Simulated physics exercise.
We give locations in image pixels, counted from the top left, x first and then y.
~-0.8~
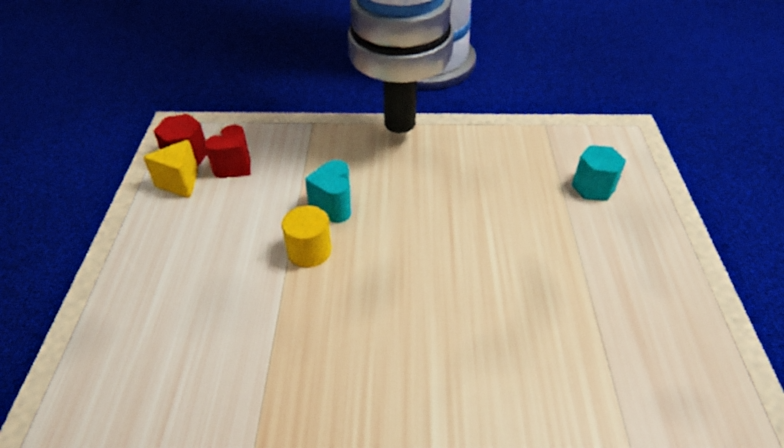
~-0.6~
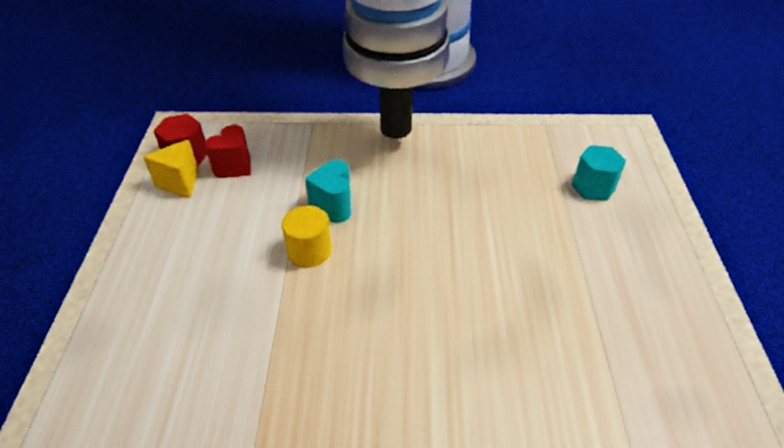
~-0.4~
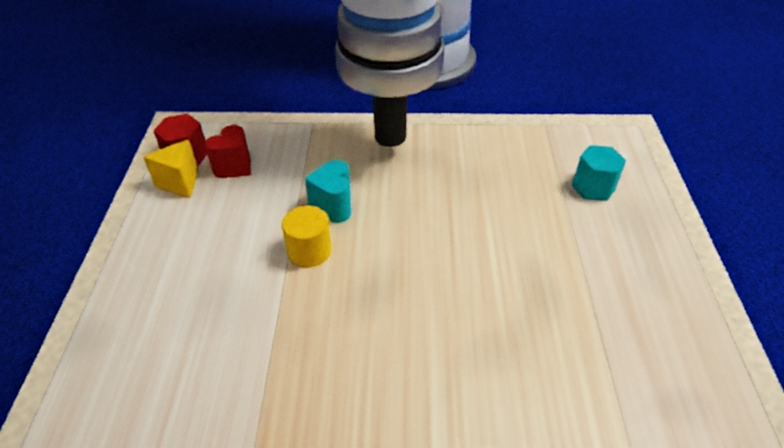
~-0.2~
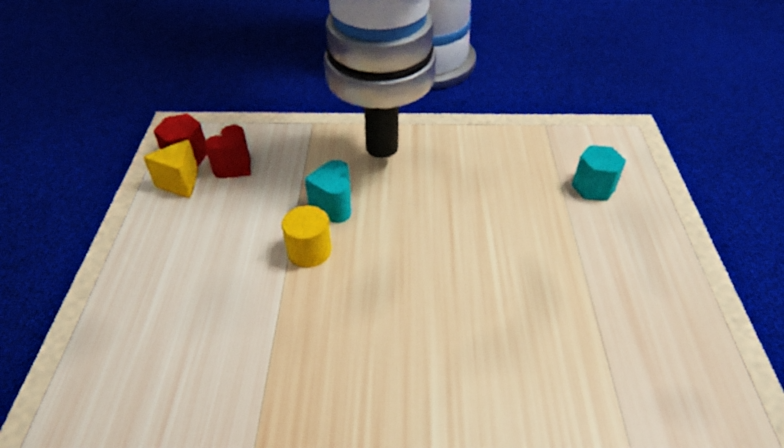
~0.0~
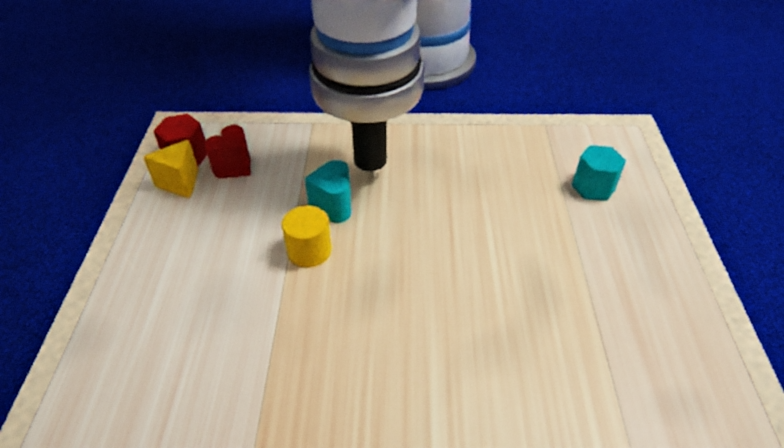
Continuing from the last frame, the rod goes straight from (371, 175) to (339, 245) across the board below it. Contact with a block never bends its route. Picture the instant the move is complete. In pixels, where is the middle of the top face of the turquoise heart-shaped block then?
At (313, 187).
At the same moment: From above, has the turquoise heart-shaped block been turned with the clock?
In short: Yes.
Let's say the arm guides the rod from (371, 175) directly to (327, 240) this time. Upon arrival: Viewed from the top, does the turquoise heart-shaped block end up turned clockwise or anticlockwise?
The block spins clockwise.
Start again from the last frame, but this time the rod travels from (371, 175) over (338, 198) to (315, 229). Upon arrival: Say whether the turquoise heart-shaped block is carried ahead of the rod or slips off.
The rod still drives it.
What follows on the original path. One third of the way, rod (360, 183); turquoise heart-shaped block (323, 180).
Two thirds of the way, rod (349, 206); turquoise heart-shaped block (315, 186), turned 15° clockwise.
At the end, rod (338, 231); yellow round block (295, 228); turquoise heart-shaped block (313, 187), turned 25° clockwise.
